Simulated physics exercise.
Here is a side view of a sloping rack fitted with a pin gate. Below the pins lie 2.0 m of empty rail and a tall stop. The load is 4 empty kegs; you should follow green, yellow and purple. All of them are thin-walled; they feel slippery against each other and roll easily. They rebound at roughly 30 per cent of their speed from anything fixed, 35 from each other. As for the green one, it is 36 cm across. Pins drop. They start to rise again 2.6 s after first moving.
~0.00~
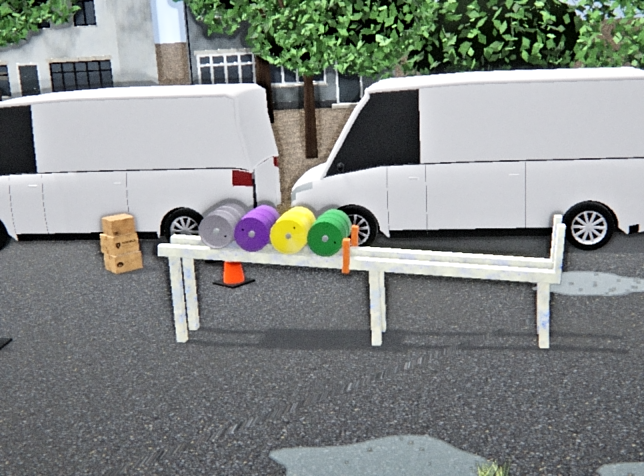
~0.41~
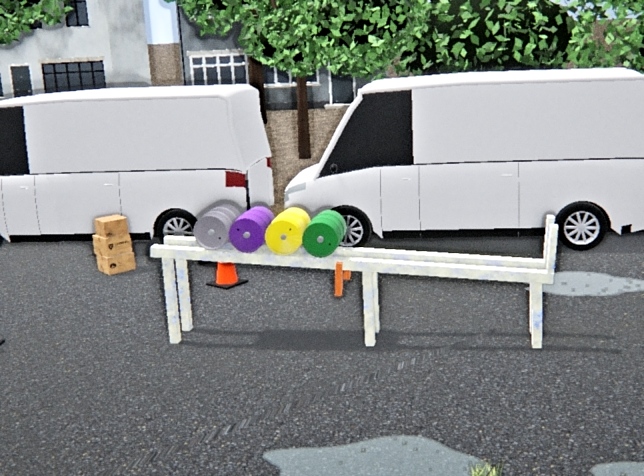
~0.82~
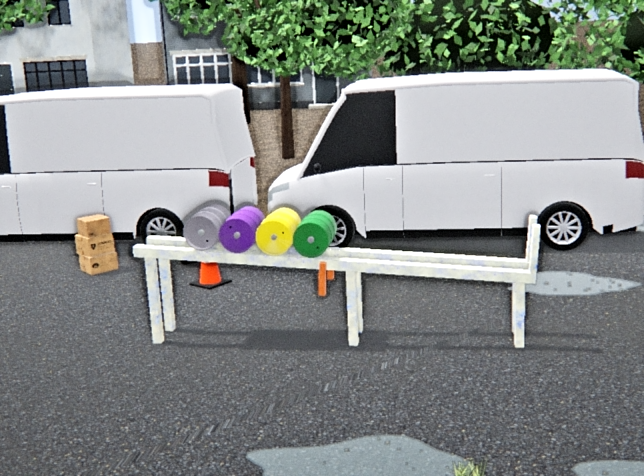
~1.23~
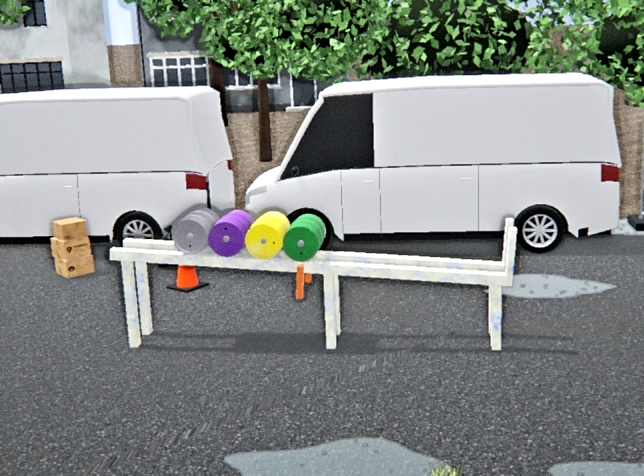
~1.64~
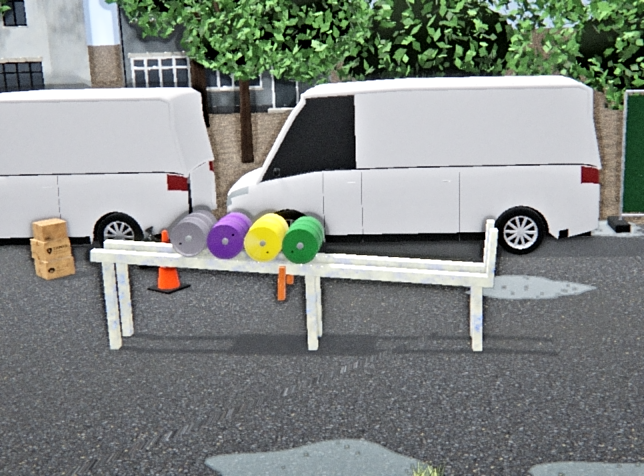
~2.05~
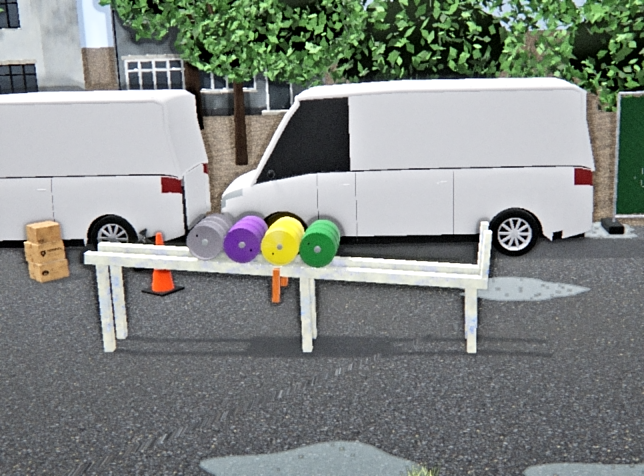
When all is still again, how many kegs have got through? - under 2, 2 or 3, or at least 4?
I would say 2 or 3.
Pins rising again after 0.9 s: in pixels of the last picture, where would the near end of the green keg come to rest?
It would finish close to (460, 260) in the last picture.
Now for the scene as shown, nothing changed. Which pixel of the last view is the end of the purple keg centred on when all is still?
It ends up close to (385, 254).
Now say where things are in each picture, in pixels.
Green at (325, 239), yellow at (288, 237), purple at (251, 235); pins up; the rack falls 4°, in the first picture.
Green at (320, 240), yellow at (283, 238), purple at (246, 236); pins down, in the second picture.
Green at (310, 240), yellow at (273, 238), purple at (236, 236); pins down; the first has rolled 10 cm, in the third picture.
Green at (300, 244), yellow at (263, 242), purple at (226, 240); pins down; the first has rolled 20 cm, in the fourth picture.
Green at (300, 247), yellow at (262, 244), purple at (225, 242); pins down; the first has rolled 35 cm, in the fifth picture.
Green at (317, 250), yellow at (279, 248), purple at (241, 246); pins down; the first has rolled 60 cm, in the sixth picture.
After 2.3 s, green is on the rails, 55 cm below the pins, rolling right; yellow is on the rails, 15 cm below the pins, rolling right; purple is on the rails, 20 cm above the pins, rolling right; 2 of 4 have passed.
After 2.4 s, green is on the rails, 60 cm below the pins, rolling right; yellow is on the rails, 25 cm below the pins, rolling right; purple is on the rails, 10 cm above the pins, rolling right; 2 of 4 have passed.
After 2.5 s, green is on the rails, 65 cm below the pins, rolling right; yellow is on the rails, 30 cm below the pins, rolling right; purple is on the rails, 5 cm above the pins, rolling right; 2 of 4 have passed.
After 2.7 s, green is on the rails, 85 cm below the pins, rolling right; yellow is on the rails, 45 cm below the pins, rolling right; purple is on the rails, 10 cm below the pins, rolling right; 3 of 4 have passed.
At rest (4.2 s), green is on the rails, 175 cm below the pins; yellow is on the rails, 140 cm below the pins; purple is on the rails, 100 cm below the pins; 3 of 4 have passed.
